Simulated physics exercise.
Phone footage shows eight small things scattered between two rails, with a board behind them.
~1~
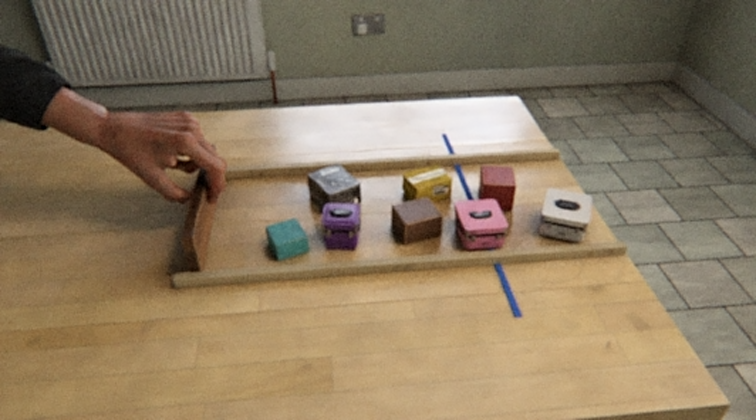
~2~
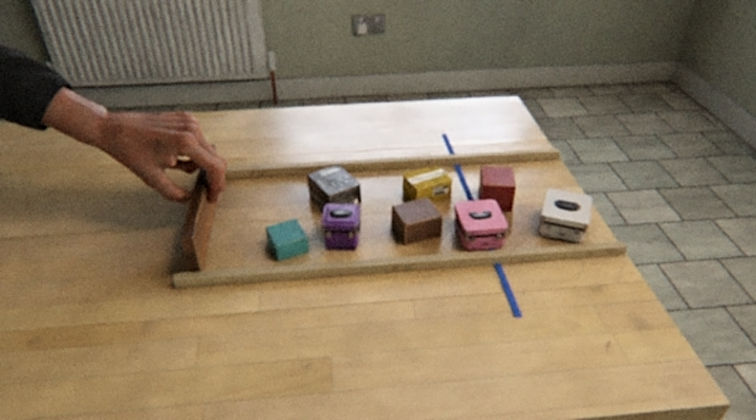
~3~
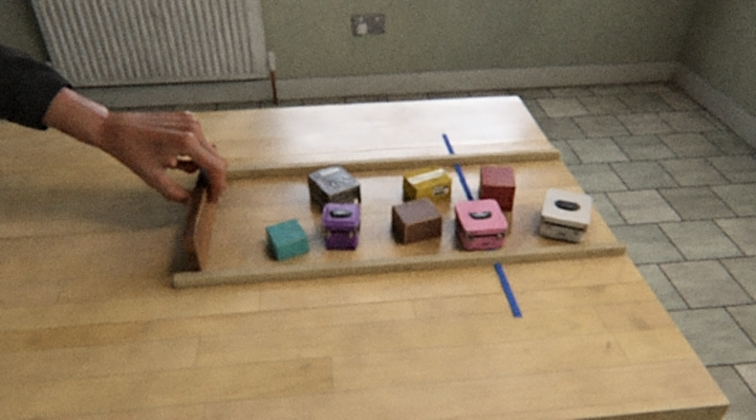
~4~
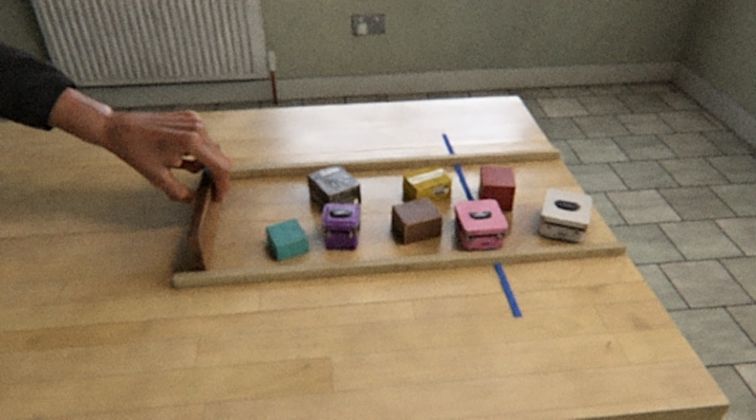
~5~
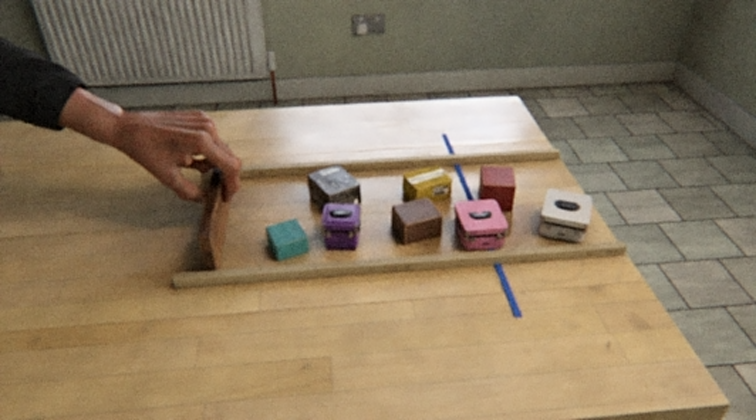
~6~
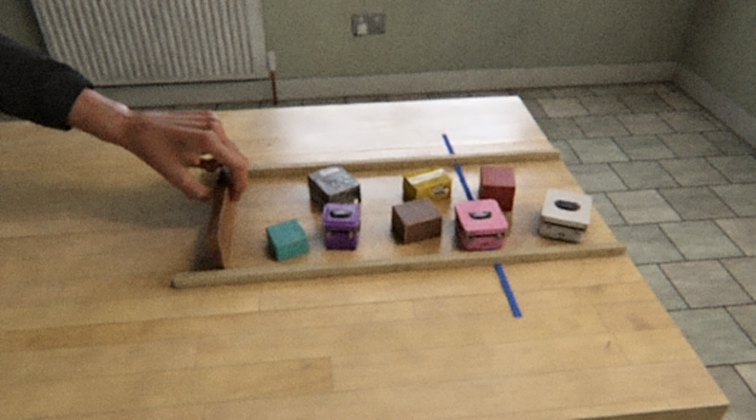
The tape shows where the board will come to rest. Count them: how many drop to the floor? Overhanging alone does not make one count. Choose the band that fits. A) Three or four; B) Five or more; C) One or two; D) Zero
One or two (C).
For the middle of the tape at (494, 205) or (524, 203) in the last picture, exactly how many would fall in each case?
2 and 4 down on the floor.
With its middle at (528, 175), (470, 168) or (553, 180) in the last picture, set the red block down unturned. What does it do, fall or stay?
Results by place: It remains there; it remains there; it remains there.
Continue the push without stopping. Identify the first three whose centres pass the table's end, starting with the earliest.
In order: The white case, the pink case and the red block.
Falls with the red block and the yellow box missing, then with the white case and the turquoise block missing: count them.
The number is 1 for the first case and 0 for the second.
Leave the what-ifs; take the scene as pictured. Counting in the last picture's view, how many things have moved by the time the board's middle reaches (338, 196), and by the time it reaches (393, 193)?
First 4, after that 7.
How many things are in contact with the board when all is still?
2 touch it.
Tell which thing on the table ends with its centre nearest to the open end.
Nearest at the end: The pink case.
Soon after, none off yet; white case at rest near (565, 216); red block at rest near (497, 189); pink case at rest near (479, 225).
In the end, the number that fall off is one or two; gone, white case.
